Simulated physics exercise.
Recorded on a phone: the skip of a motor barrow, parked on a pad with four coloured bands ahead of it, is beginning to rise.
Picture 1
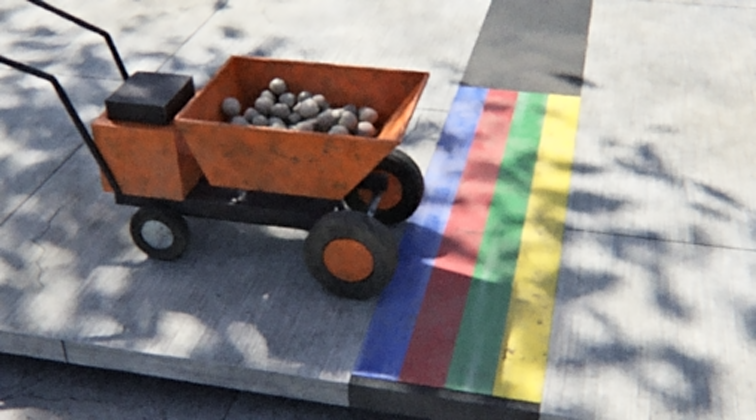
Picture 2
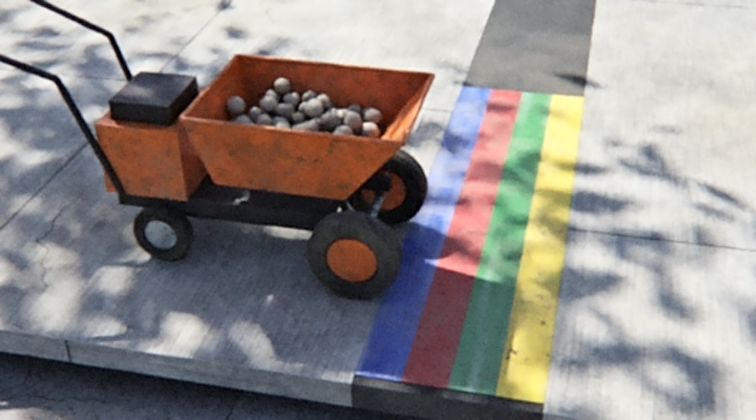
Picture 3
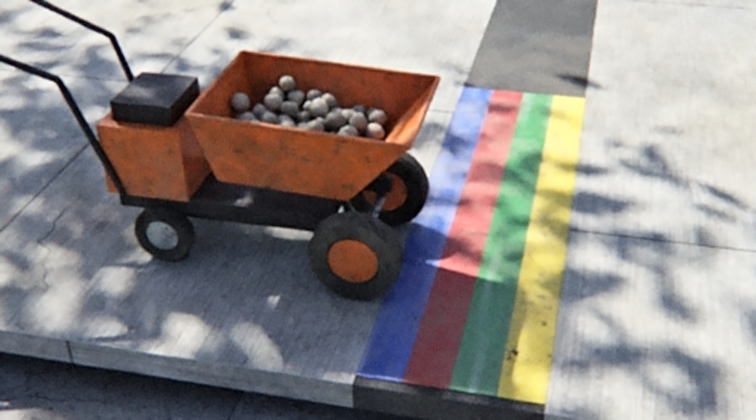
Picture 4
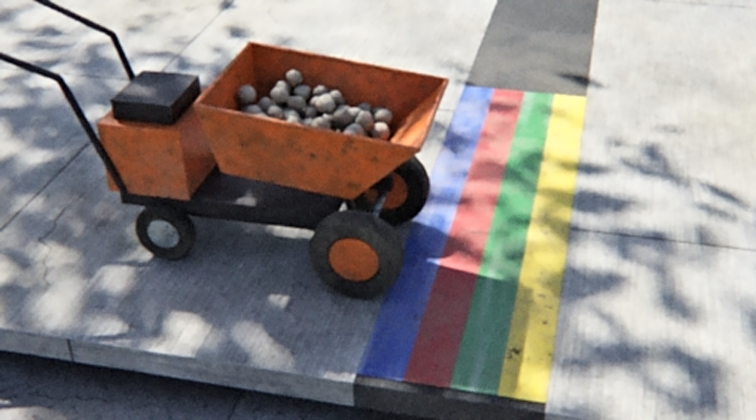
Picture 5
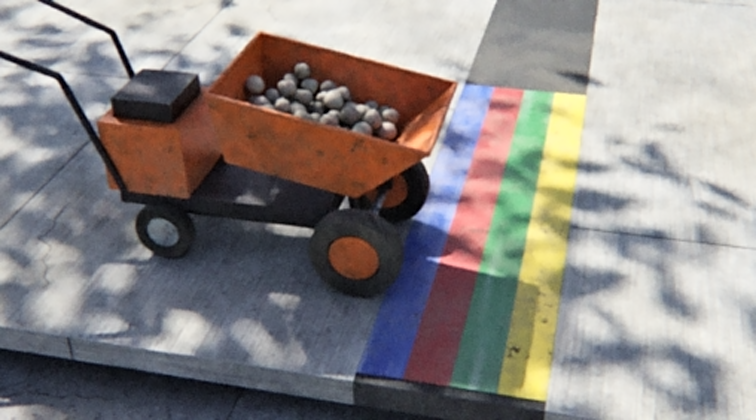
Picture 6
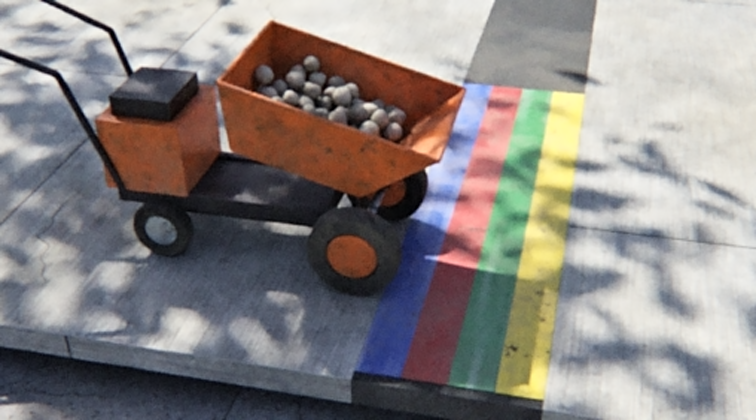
An orange motor barrow loaded with round grey stones stood on a pale slab beside blue, red, green and yellow stripes, and its skip slowly rose at the back, tilting toward the right.
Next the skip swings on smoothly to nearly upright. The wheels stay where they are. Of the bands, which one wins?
The yellow band wins.
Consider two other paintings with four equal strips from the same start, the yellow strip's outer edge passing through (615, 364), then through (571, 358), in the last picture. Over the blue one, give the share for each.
0 per cent, then 0 per cent, roughly.
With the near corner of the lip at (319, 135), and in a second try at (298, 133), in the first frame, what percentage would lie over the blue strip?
The first stop gives 0 per cent; the second gives 10 per cent.
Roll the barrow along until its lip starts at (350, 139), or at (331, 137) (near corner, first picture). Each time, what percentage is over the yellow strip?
Estimates, in order: 20 % then 10 %.
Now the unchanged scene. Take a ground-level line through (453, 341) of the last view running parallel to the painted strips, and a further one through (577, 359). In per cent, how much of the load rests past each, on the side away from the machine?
70 and 20 in a hundred.
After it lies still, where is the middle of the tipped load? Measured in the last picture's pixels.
Last view, centre at rest - approx. (547, 265).
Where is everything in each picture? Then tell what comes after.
The first frame shows lip of the skip (397, 143), level; top of the load (312, 125), river pebbles; blue strip (390, 330); red strip (434, 336); green strip (479, 343); yellow strip (525, 349).
The second frame shows lip of the skip (402, 145), level; top of the load (316, 125).
The third frame shows lip of the skip (409, 148), tipped barely; top of the load (289, 110).
The fourth frame shows lip of the skip (418, 151), tipped a little; top of the load (296, 105).
The fifth frame shows lip of the skip (428, 155), tipped a little; top of the load (282, 106).
The sixth frame shows lip of the skip (438, 161), tipped clearly; top of the load (287, 98); blue strip (394, 327); red strip (437, 333); green strip (482, 340); yellow strip (528, 346).
Just after the last frame, skip tipped steeply; every one in the skip.
A moment on, skip tipped right over; almost all in the skip; just a few over the green strip; about a tenth over the yellow strip; just a few off the paint.
Further on, skip tipped right over; roughly a third in the skip; about a tenth over the green strip; roughly a third over the yellow strip; roughly a quarter off the paint.
When it is over, skip tipped right over; roughly a quarter in the skip; not one over the blue strip; not one over the red strip; about a tenth over the green strip; roughly a third over the yellow strip; roughly a quarter off the paint.
